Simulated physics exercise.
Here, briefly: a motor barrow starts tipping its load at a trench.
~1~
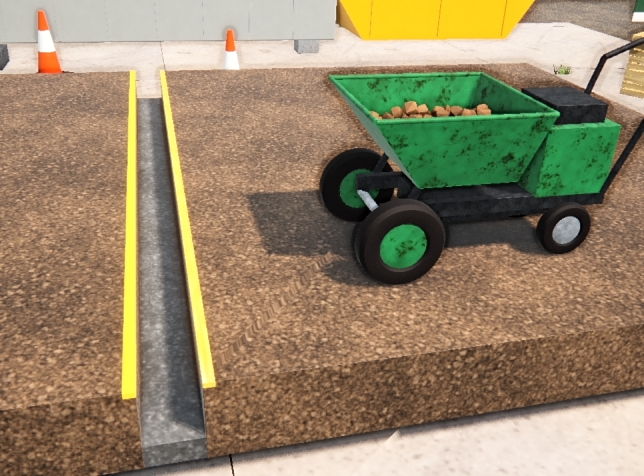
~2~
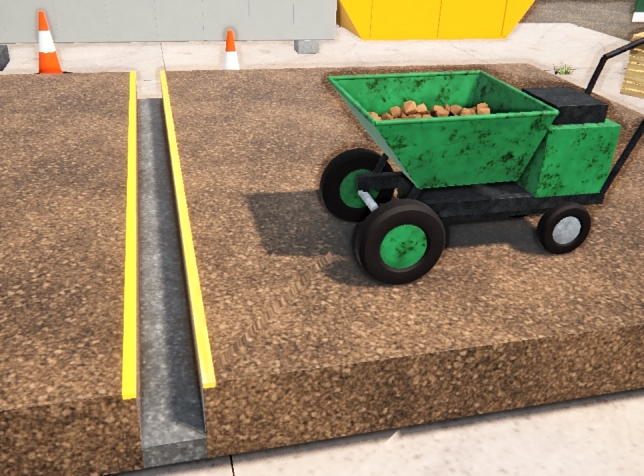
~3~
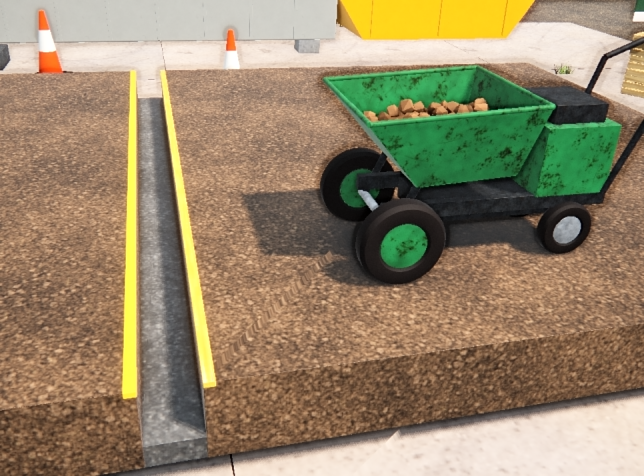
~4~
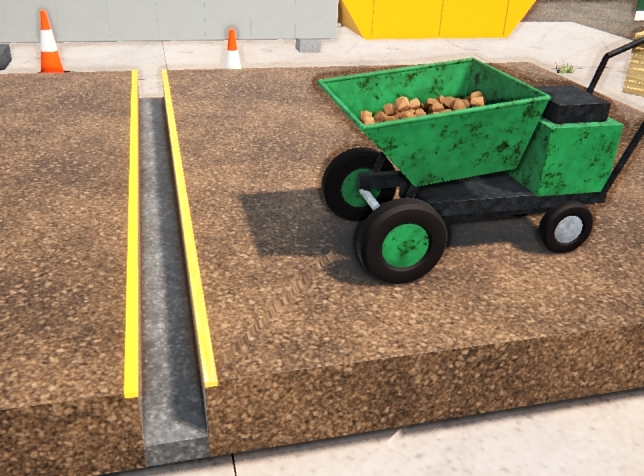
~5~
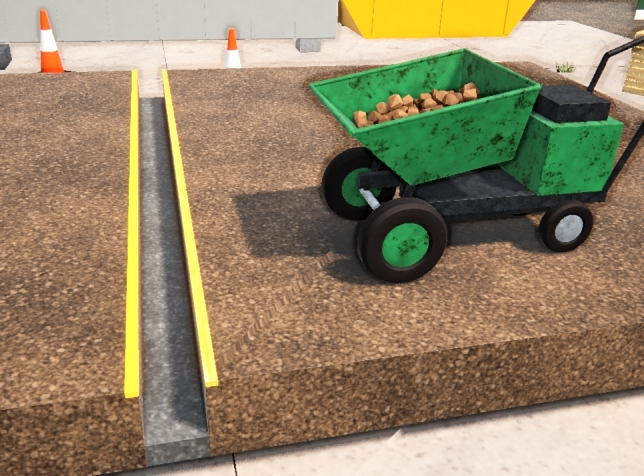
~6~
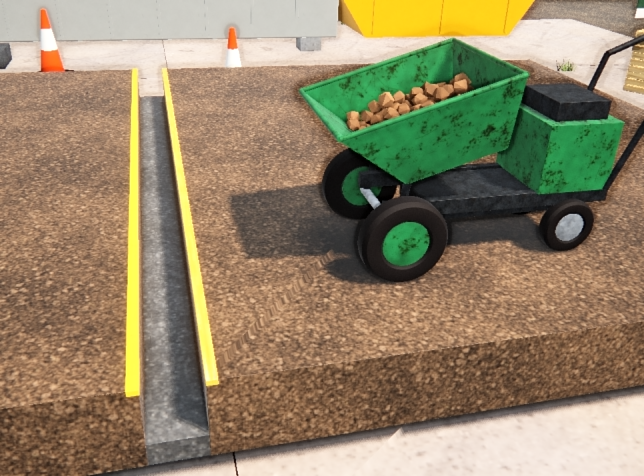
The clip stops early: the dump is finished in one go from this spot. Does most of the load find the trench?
Trench holds a minority.
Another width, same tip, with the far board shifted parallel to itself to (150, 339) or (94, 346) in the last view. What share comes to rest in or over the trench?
Estimated share: Try 1 approx. 30 in a hundred, try 2 approx. 40 in a hundred.
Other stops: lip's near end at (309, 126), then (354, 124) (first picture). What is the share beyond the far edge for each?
About 10 % and 0 %.
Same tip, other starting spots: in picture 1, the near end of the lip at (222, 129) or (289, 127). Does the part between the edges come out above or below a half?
Position 1 falls short of half; position 2 exceeds half.
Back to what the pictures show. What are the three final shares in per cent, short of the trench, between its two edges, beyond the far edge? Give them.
Shares - short: 55 %, between: 35 %, beyond: 5 %.
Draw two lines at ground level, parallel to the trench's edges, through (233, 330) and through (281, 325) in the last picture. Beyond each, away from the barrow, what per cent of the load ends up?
Some 50 and some 90 per cent, respectively.
Soon, skip tipped steeply; all in the skip.
A while on, skip tipped right over; nearly all in the skip; a small part short of the trench.
Towards the end, skip tipped right over; about a third in the skip; about half short of the trench; about a quarter in or heaped over the trench; a stray few beyond it.
Finally, skip tipped right over; a small part in the skip; about half short of the trench; about a third in or heaped over the trench; a stray few beyond it.
